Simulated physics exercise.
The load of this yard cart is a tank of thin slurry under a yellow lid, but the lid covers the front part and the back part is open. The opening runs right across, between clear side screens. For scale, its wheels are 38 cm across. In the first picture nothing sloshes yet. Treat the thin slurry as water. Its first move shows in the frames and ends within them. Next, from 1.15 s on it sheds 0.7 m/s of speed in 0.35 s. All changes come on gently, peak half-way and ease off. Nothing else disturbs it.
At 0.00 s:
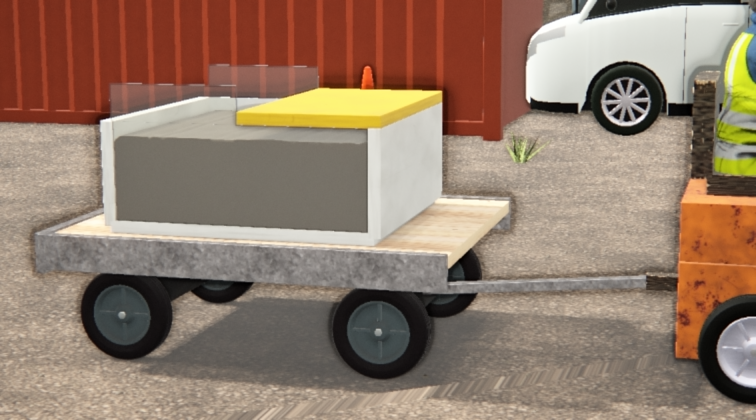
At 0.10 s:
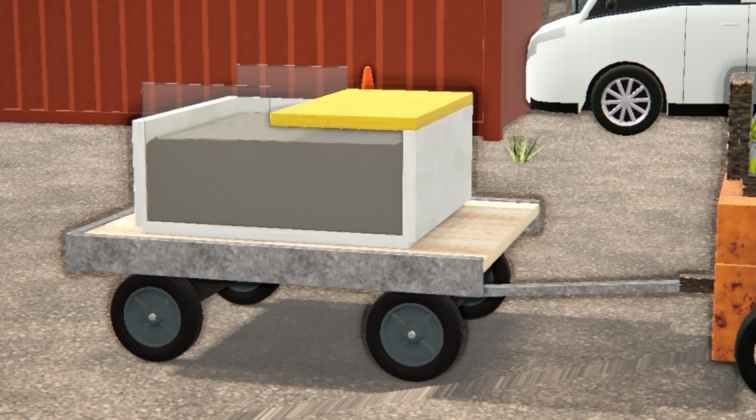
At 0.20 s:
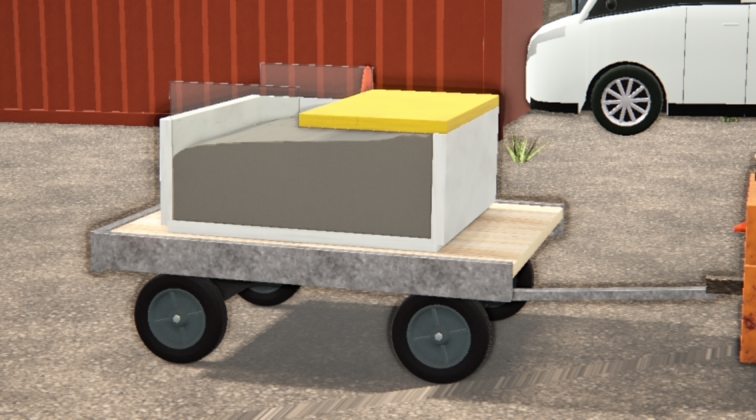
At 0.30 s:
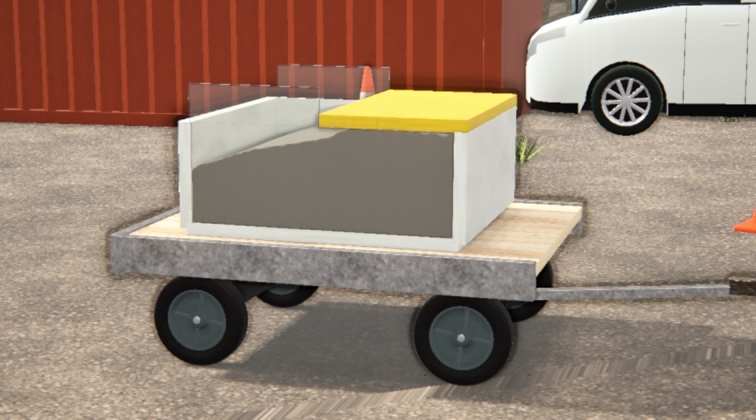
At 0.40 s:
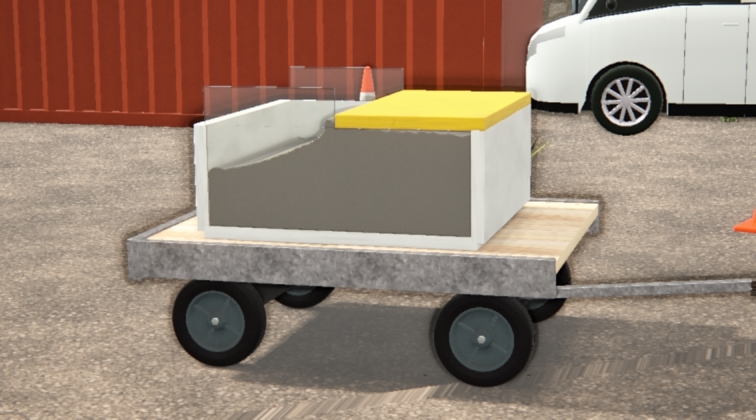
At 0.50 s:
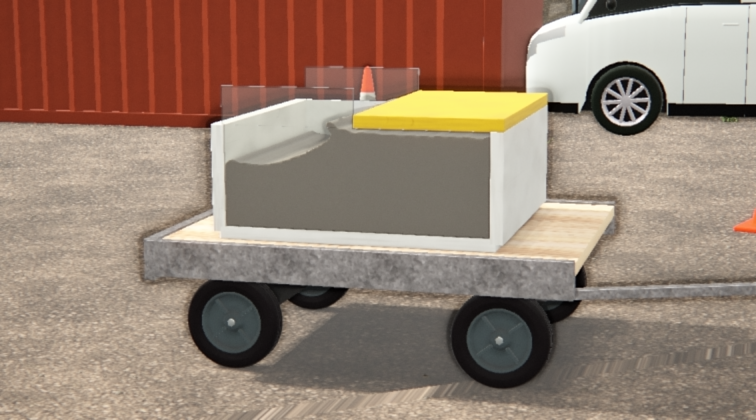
At first, a cart carrying a grey-brown slurry tank rolls right behind an orange vehicle, the liquid nearly level. As the vehicle leaves view on the right, the cart slows and the slurry surges forward beneath the yellow lid, dropping at the open left end, where its surface then rises slightly.
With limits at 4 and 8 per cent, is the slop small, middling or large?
A small spill.
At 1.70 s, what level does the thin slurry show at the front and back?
Front 36 cm, back 26 cm.
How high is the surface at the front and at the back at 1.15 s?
Front 28 cm, back 36 cm.
By 1.15 s the surface stands 35 cm at the back and 28 cm at the front; all of it is still inside.
By 1.70 s the surface stands 25 cm at the back and 36 cm at the front; all of it is still inside.
By 2.30 s the surface stands 36 cm at the back and 28 cm at the front; 1 per cent has gone, over the back.
By 4.39 s 1 per cent has gone, over the back, 5 of 357 litres.
